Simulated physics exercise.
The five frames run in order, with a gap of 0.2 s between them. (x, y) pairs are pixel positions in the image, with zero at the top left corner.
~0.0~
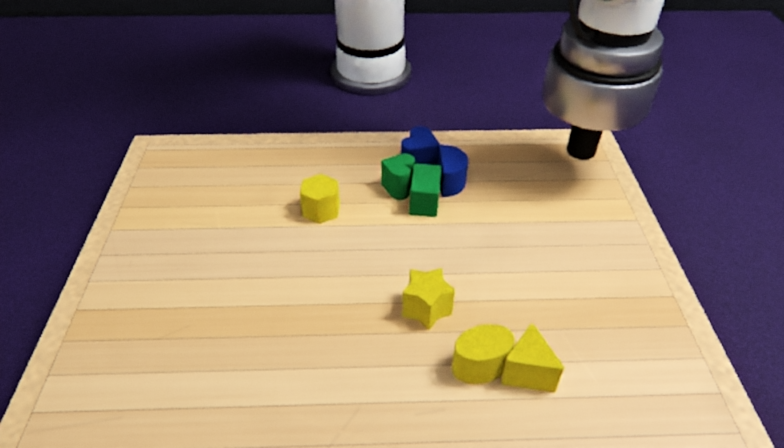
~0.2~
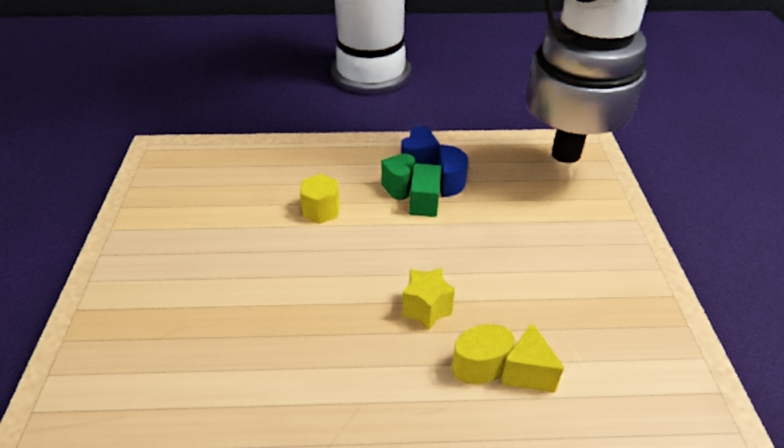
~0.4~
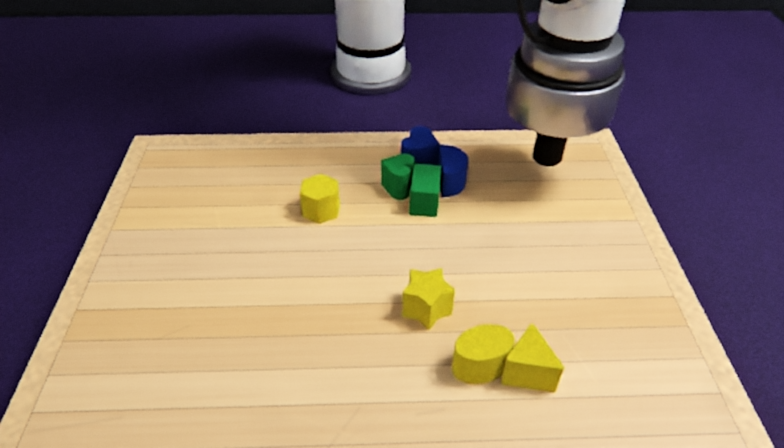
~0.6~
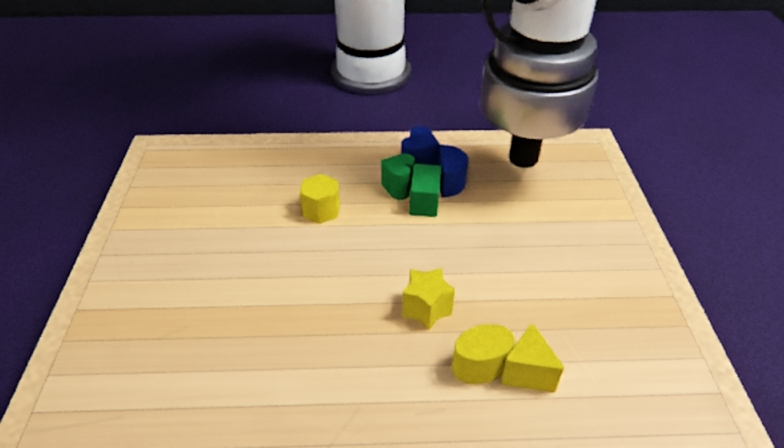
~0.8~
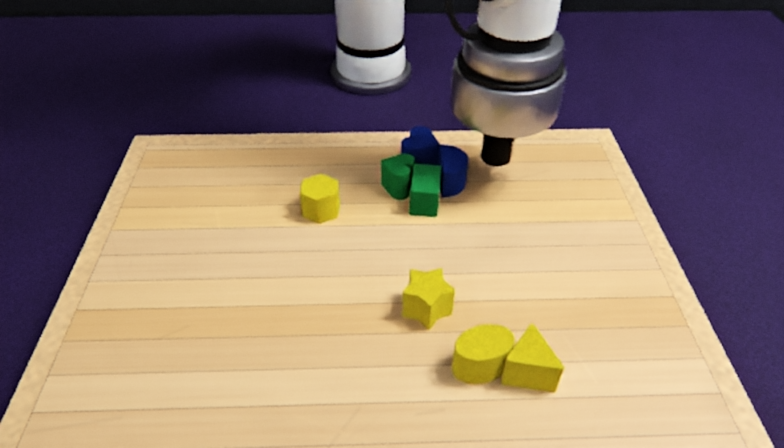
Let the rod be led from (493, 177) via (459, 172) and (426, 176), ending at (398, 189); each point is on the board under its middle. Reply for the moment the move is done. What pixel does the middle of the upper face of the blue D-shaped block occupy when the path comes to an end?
About (381, 181).
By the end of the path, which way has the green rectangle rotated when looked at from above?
Spins counterclockwise.
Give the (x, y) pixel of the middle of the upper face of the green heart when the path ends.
Just about (351, 195).
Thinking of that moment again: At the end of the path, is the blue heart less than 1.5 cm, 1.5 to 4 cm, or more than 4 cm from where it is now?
Net shift: 1.5 to 4 cm.
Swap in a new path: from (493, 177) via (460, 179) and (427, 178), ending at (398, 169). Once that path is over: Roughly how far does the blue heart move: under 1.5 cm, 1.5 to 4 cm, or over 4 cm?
The displacement of the blue heart is 1.5-4 cm.
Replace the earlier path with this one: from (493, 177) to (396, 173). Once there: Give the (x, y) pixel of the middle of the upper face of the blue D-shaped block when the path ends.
Put as a pixel place, it's (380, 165).
What follows on the original path. One third of the way, rod at (460, 154); green heart at (397, 164); green rectangle at (421, 180); blue D-shaped block at (440, 160), turned 35° anticlockwise.
Two thirds of the way, rod at (427, 158); green heart at (373, 173); blue heart at (405, 136), turned 40° clockwise; green rectangle at (406, 190), turned 40° anticlockwise; blue D-shaped block at (408, 166), turned 45° anticlockwise.
At the end, rod at (398, 171); green heart at (351, 195), turned 20° anticlockwise; blue heart at (402, 136), turned 50° clockwise; green rectangle at (392, 204), turned 70° anticlockwise; blue D-shaped block at (381, 181), turned 60° anticlockwise.
